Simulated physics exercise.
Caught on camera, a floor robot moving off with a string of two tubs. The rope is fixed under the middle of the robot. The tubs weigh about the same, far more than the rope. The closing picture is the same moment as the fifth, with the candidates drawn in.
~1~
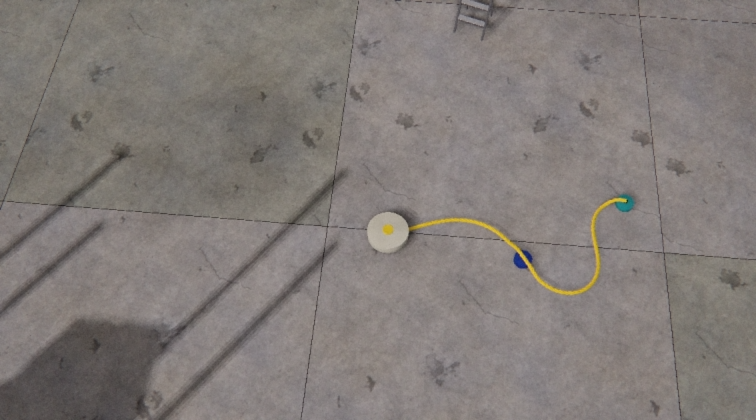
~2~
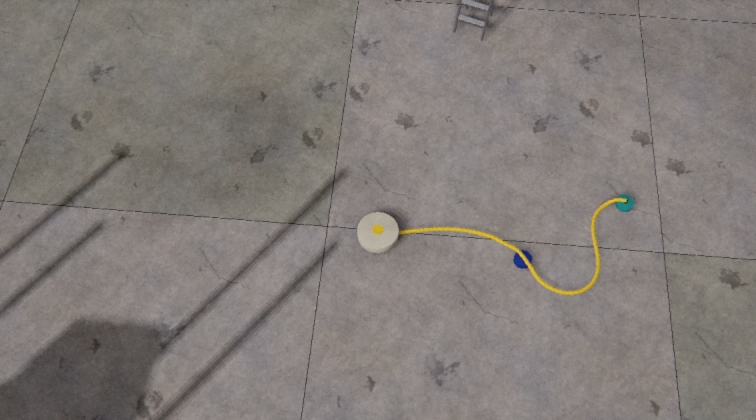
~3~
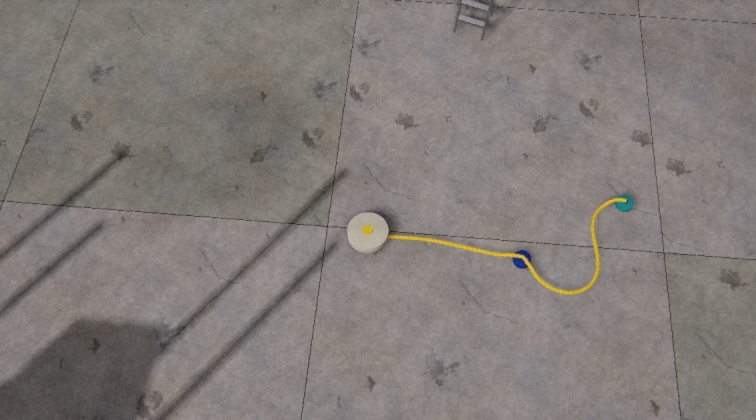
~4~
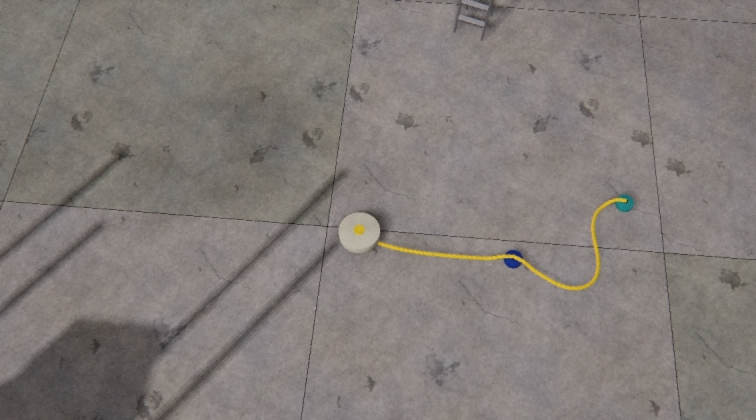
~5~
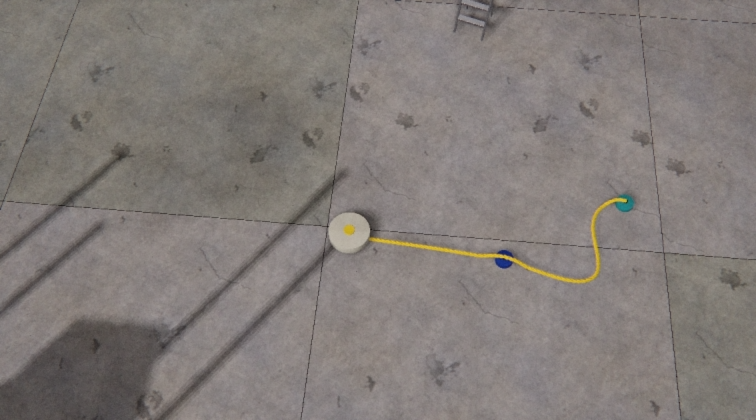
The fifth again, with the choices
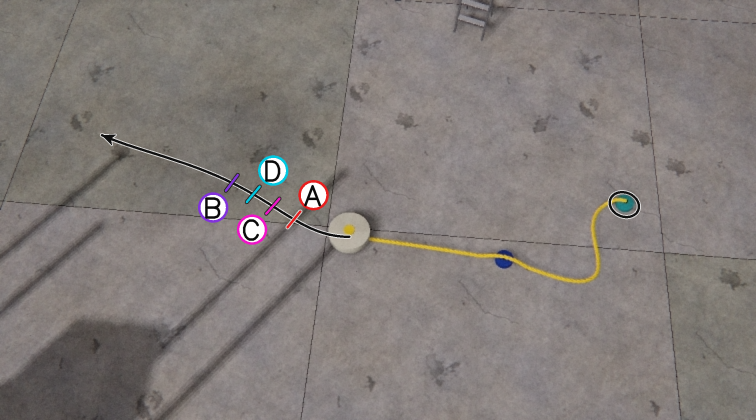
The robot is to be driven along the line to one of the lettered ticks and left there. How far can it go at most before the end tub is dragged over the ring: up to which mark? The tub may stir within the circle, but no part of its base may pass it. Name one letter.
No farther than A.
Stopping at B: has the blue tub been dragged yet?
Yes.
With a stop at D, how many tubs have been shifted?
Two.
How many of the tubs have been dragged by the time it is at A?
One.
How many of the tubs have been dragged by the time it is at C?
Two.
On the copy, A at (294, 219); B at (232, 183); C at (273, 206); D at (253, 194); the ring at (624, 204); the route from (350, 237) via (225, 180) to (102, 135).
On A. First, robot (328, 231); turquoise tub (625, 203); blue tub (482, 256).
Then, robot (309, 224); turquoise tub (625, 203); blue tub (462, 253).
Finally, robot (293, 216); turquoise tub (625, 203); blue tub (444, 249); the ringed tub at the far end is still in its ring.
By contrast, B drags the last tub to (573, 211); C drags the last tub to (613, 206); D drags the last tub to (595, 209).
